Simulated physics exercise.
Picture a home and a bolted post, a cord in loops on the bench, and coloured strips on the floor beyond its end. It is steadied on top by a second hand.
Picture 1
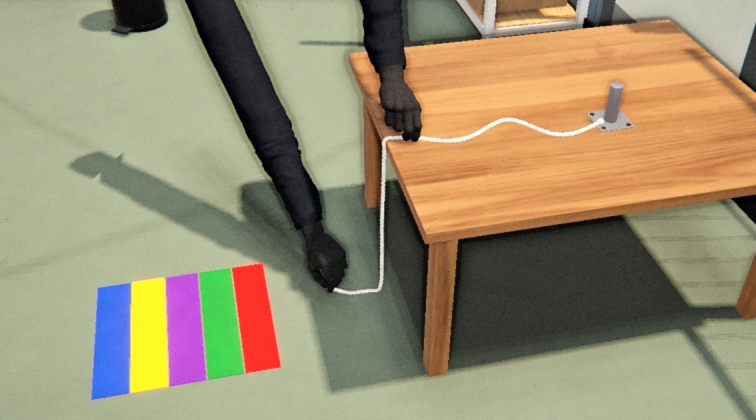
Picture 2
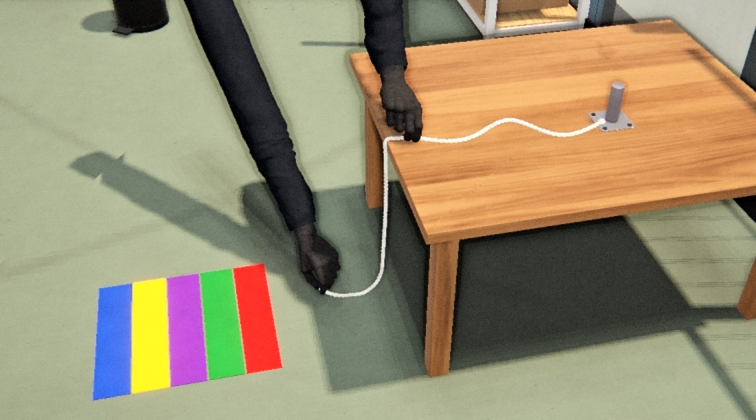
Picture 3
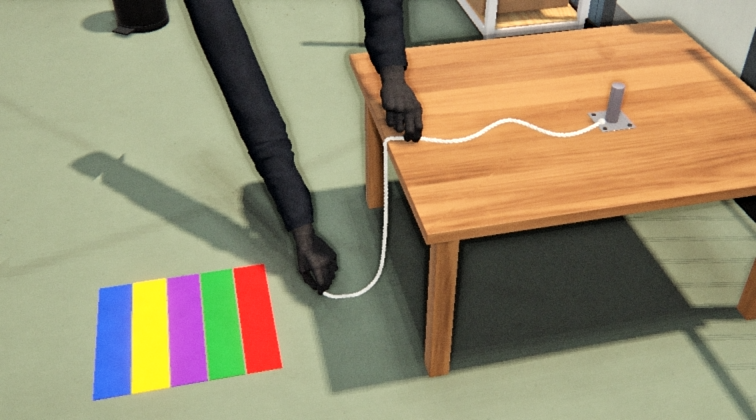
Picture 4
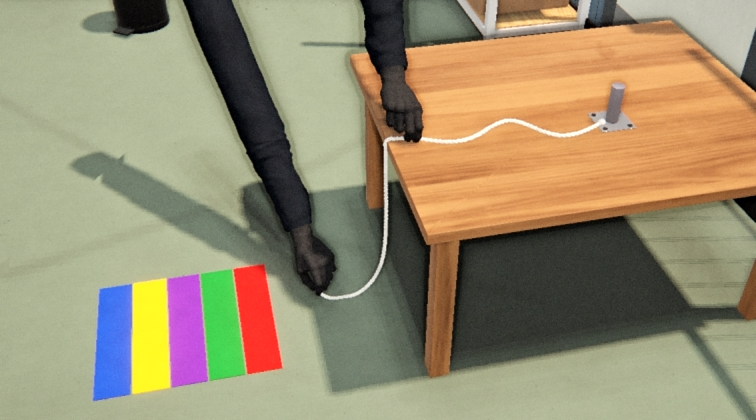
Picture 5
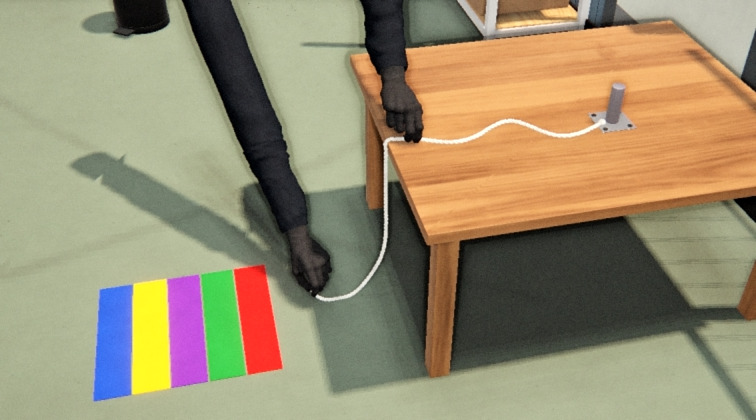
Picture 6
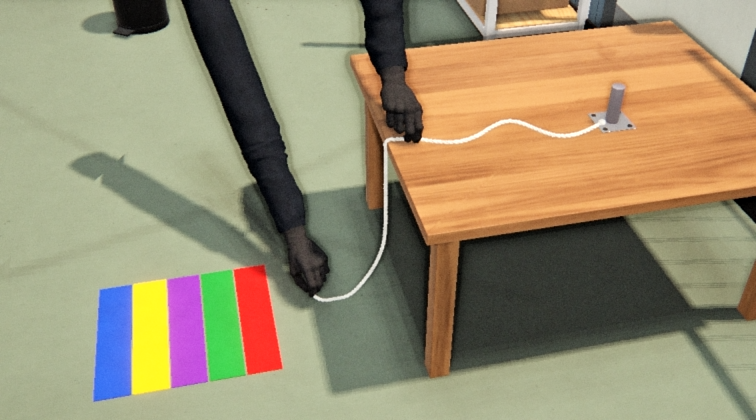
At the start, one dark hand pinches a white cord at a wooden table's edge while another holds its low end, right of coloured floor strips. The lower hand then shifts slightly left, drawing the hanging cord into a softer curve, while the upper hand and the cord on the tabletop stay still.
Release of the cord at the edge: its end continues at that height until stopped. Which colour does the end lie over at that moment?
It lies over purple.
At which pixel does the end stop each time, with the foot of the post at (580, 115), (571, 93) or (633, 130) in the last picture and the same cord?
In pixels, the answers are (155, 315), (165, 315) and (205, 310).
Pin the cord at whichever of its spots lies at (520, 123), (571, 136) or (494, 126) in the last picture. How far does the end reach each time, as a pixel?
Going through the tries, I'd expect close to (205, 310), (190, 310) and lastly (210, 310).
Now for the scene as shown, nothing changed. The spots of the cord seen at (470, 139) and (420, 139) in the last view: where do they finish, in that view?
Result - first point (442, 137), second point (391, 143).
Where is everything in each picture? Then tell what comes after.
End (328, 287); red (260, 349); green (224, 355); purple (187, 361); yellow (149, 368); blue (111, 374), in the first picture.
End (320, 289); cord through (576, 134) (505, 121) (440, 141) (386, 165) (385, 224) (377, 281), in the second picture.
End (318, 290), in the third picture.
End (316, 290); cord through (576, 134) (505, 121) (440, 142) (386, 165) (386, 224) (372, 281), in the fourth picture.
End (312, 291), in the fifth picture.
End (309, 292); cord through (576, 134) (505, 122) (440, 142) (386, 166) (385, 225) (364, 281), in the sixth picture.
Soon after, end near (250, 301); over red.
After that, end near (208, 308); over green.
At the stop, end near (183, 312); over purple. The end stops over the purple strip.
